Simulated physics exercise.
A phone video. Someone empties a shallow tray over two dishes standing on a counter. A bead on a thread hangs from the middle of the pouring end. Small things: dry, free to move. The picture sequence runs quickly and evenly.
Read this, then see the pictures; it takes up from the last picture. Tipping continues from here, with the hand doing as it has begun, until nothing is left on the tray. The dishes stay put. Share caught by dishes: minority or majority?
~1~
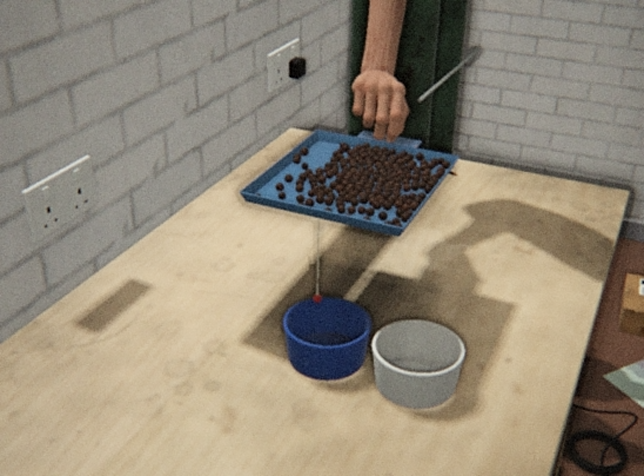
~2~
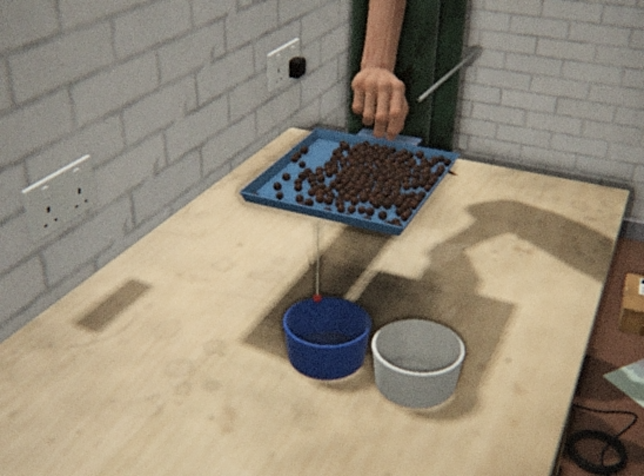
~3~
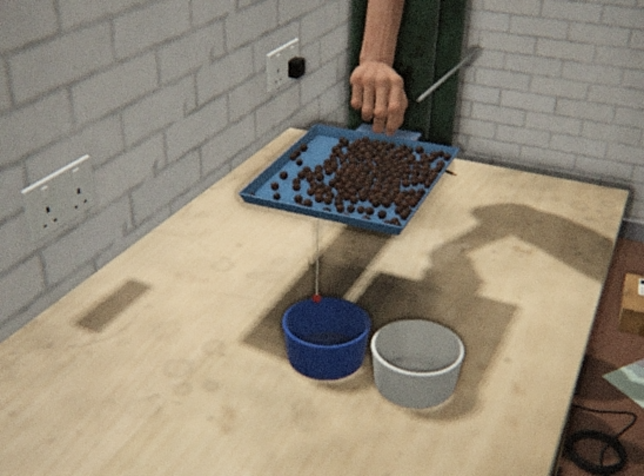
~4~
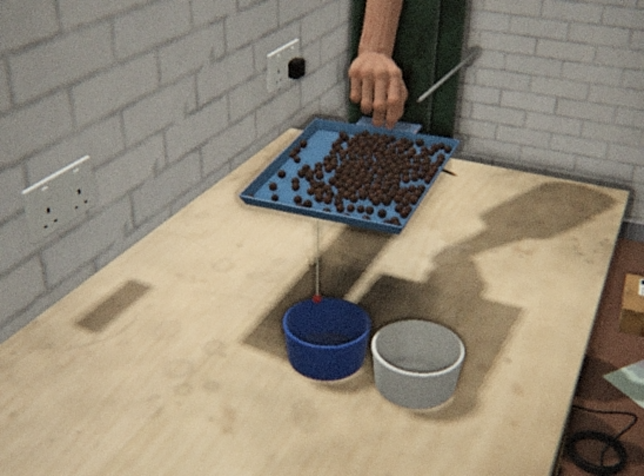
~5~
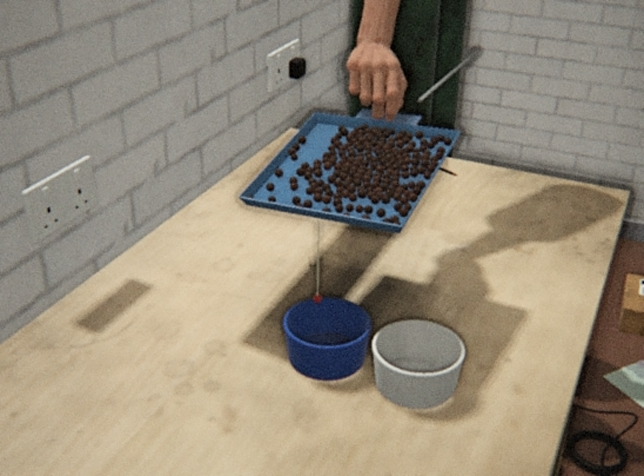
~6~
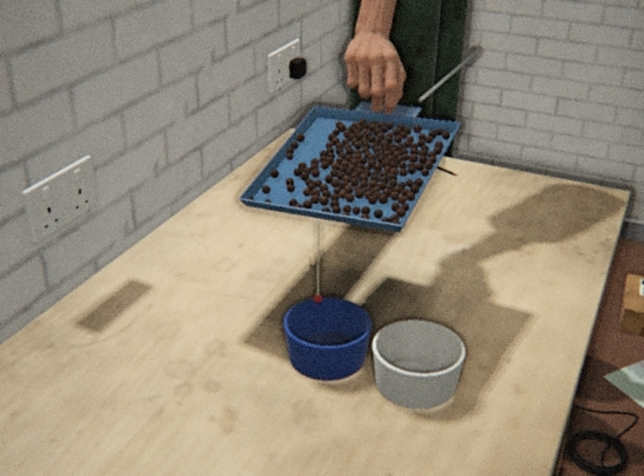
A lesser share is caught.
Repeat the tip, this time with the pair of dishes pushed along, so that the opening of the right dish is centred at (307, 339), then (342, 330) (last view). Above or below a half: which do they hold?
The first try: More than half. The second: More than half.
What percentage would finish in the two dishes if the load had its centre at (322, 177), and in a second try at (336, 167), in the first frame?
Try 1: 20 %; try 2: 20 %.
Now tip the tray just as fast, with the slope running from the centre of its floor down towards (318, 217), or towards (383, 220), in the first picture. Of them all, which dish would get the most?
Result, try one: Dish at left; try two: Dish at right.
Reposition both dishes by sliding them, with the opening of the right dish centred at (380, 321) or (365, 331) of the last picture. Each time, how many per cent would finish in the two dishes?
The first try yields 10% and the second yields 50%.
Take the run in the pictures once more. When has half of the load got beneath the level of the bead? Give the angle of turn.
I'd say it is tilted about 65°.
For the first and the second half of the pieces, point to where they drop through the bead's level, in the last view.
At about (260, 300), then at (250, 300).
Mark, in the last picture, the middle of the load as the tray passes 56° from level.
Centre estimate: (281, 221).
Shortly afterwards, tray tipped steeply; near half on the tray; a little in the left dish; near a quarter outside both; near a quarter in the air.
Next, tray tipped right over; only a few in the right dish; near a quarter in the left dish; the bulk outside both.
Some moments later, tray tipped past a quarter turn; only a few in the right dish; near a quarter in the left dish; the bulk outside both.
In the end, tray tipped past a quarter turn; only a few in the right dish; near a quarter in the left dish; the bulk outside both.
